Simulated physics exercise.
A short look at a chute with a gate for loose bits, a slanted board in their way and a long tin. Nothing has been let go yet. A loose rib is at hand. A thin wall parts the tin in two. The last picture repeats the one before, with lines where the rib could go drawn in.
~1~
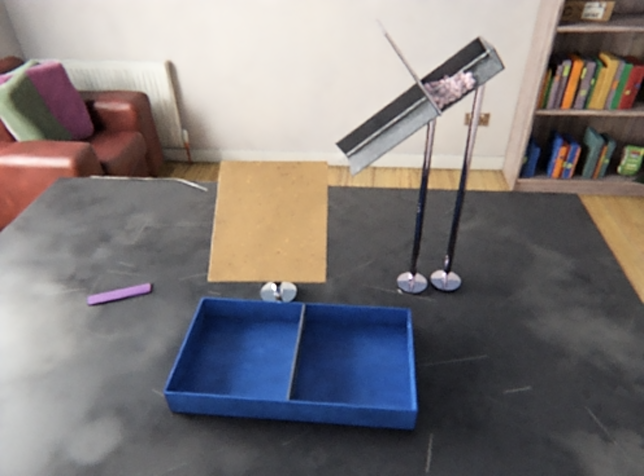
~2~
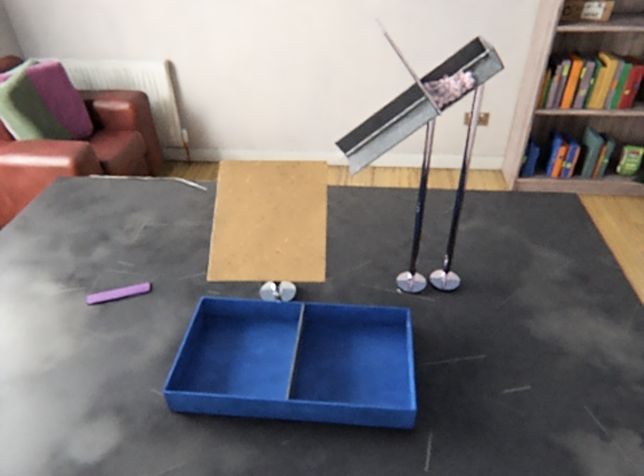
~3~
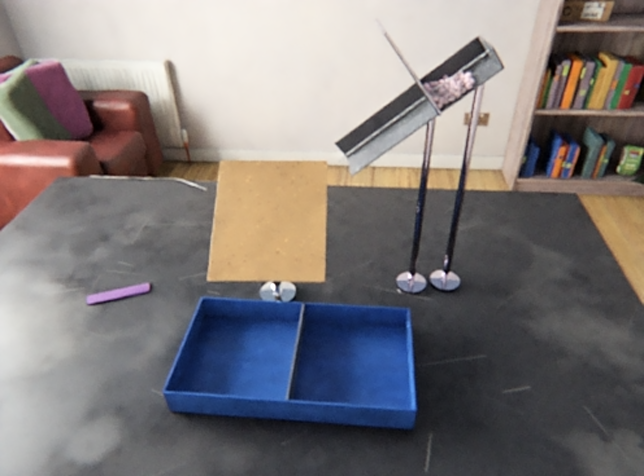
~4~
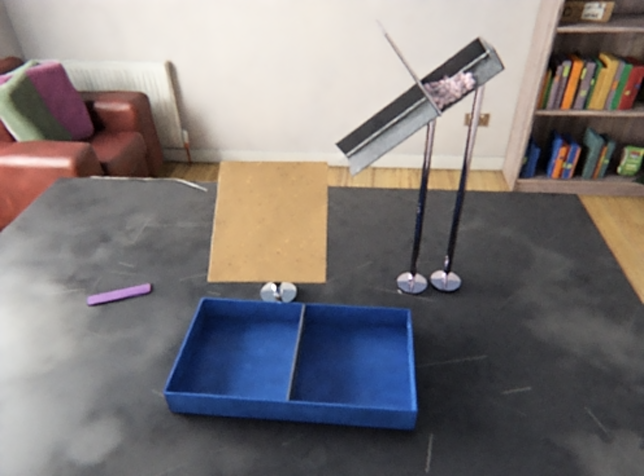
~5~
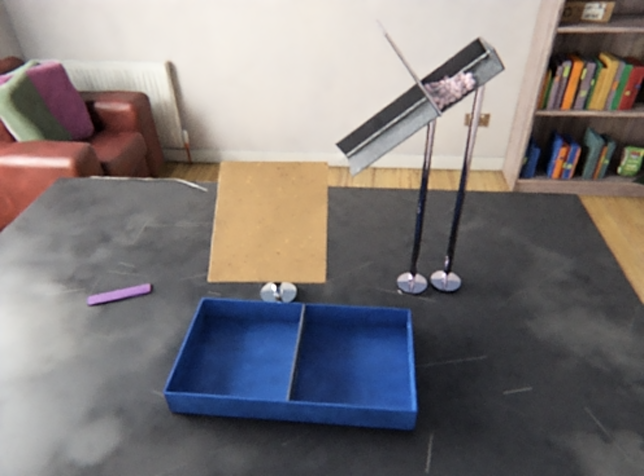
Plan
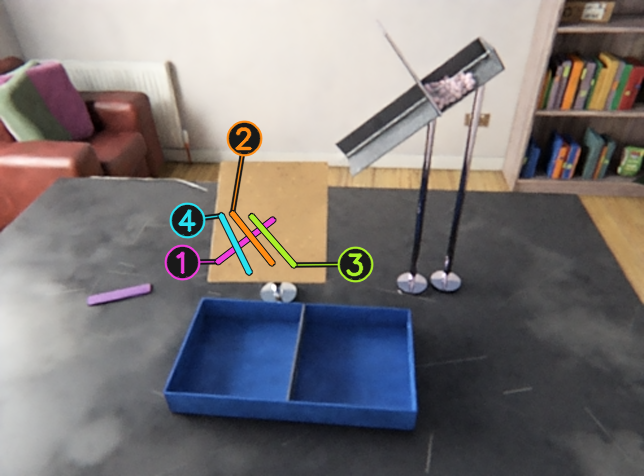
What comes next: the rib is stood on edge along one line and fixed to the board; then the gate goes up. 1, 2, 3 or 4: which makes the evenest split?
Line 2.
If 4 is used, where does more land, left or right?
Left.
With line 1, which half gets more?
The left half.
On the marked copy, line 1 from (272, 219) to (217, 261); line 2 from (232, 213) to (271, 262); line 3 from (251, 216) to (294, 265); line 4 from (221, 215) to (249, 272).
With 1, of what is caught, all but a few in the left half, a small share in the right.
With 2, of what is caught, close to half in the left half, close to half in the right.
With 3, of what is caught, a small share in the left half, the bulk in the right.
With 4, of what is caught, the bulk in the left half, a small share in the right.
